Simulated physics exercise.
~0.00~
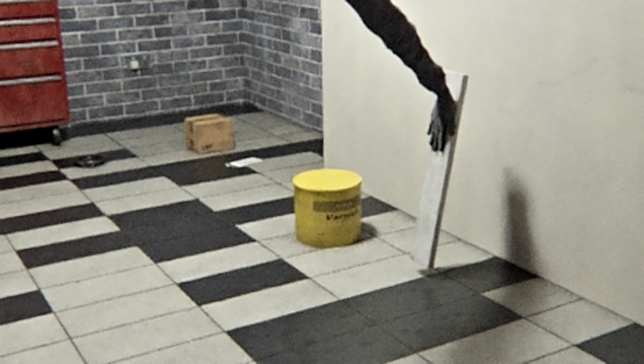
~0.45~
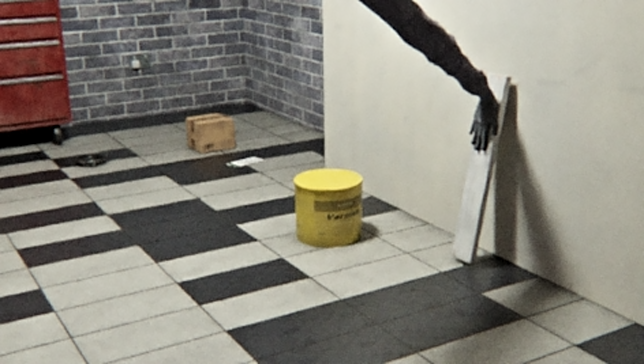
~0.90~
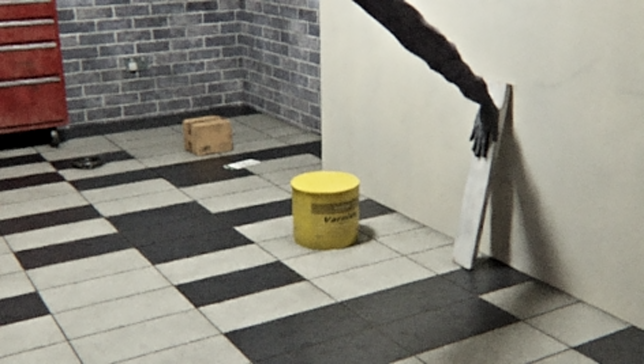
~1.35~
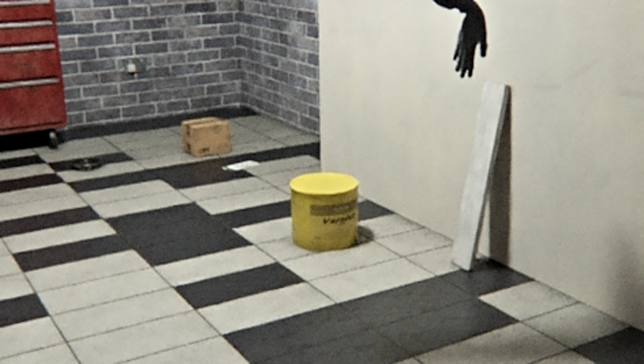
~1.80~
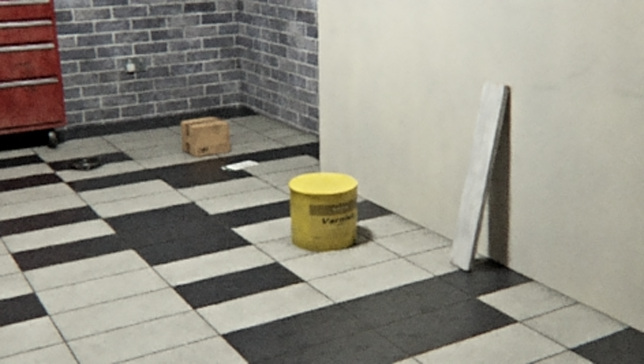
In a room with a checkered tile floor and gray brick walls, a dark-gloved hand moved a white plank to the right beside a yellow pail and leaned it against the pale wall, then let go and withdrew, leaving the plank propped there.
